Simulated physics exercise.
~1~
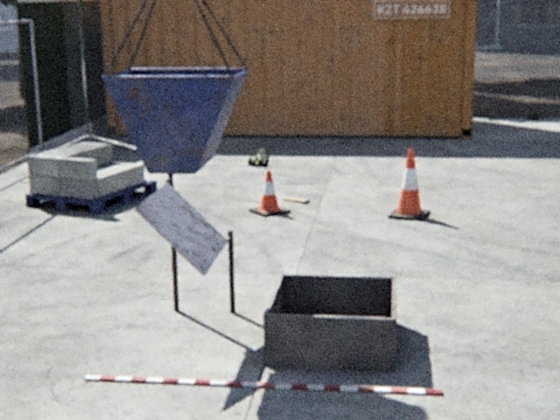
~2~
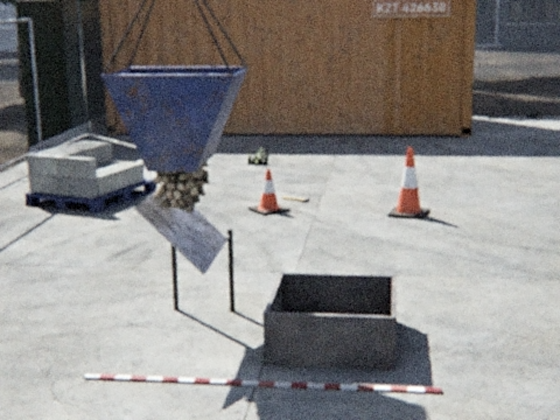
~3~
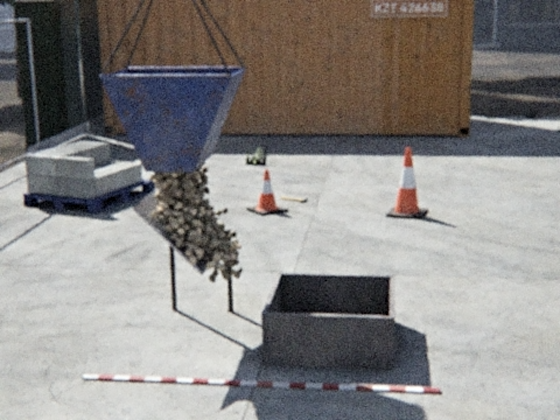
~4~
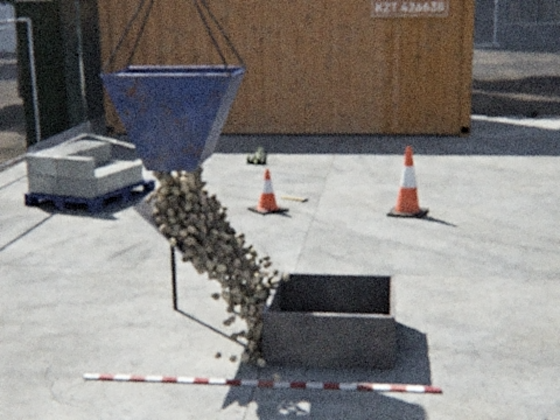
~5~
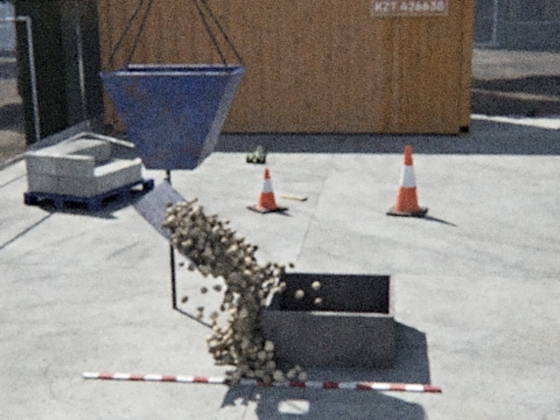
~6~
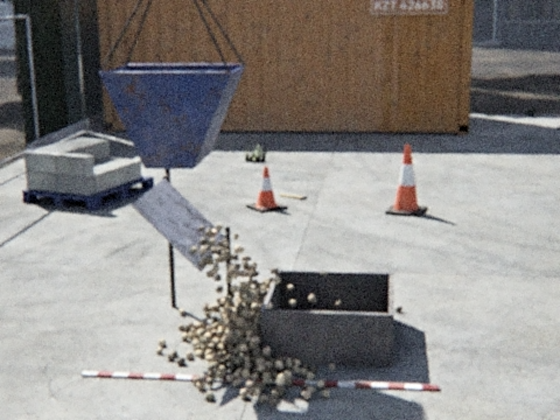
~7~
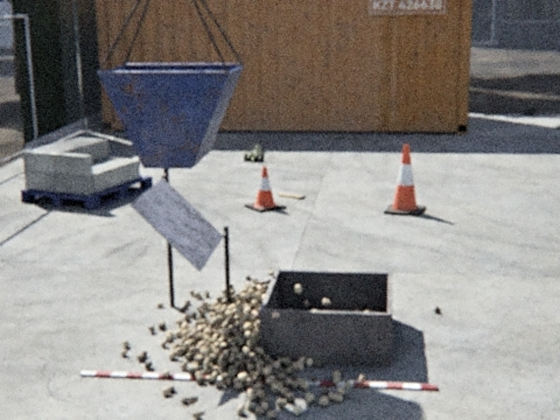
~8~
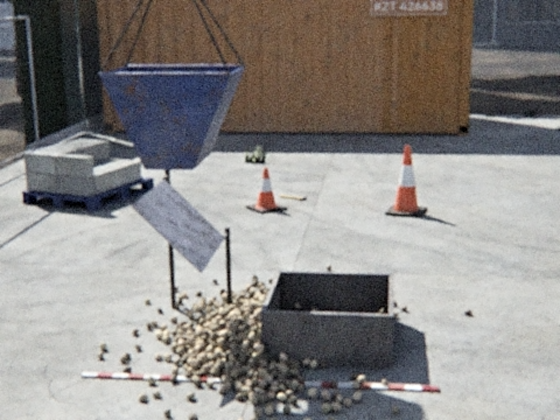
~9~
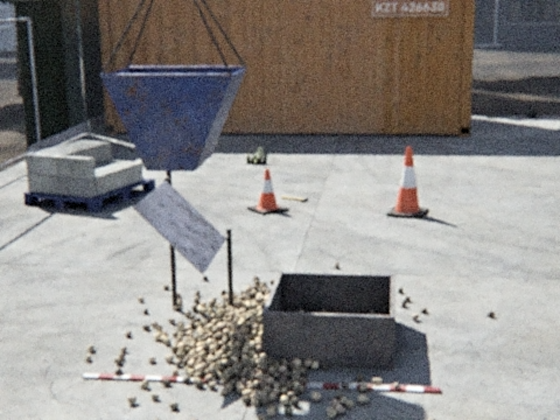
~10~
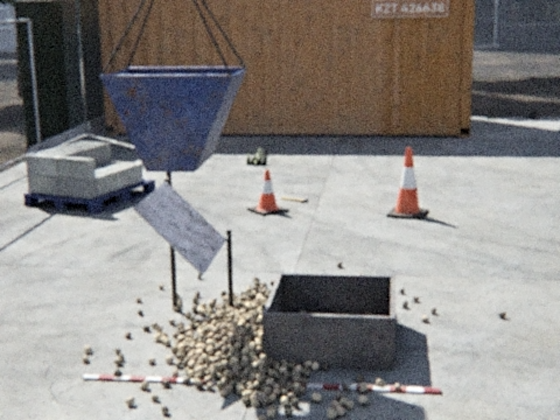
In a concrete yard, stones drop from a suspended blue hopper onto a sloping steel plate and slide down to the right, but nearly all pile up left of an open grey bin, with some scattered beside and beyond it.
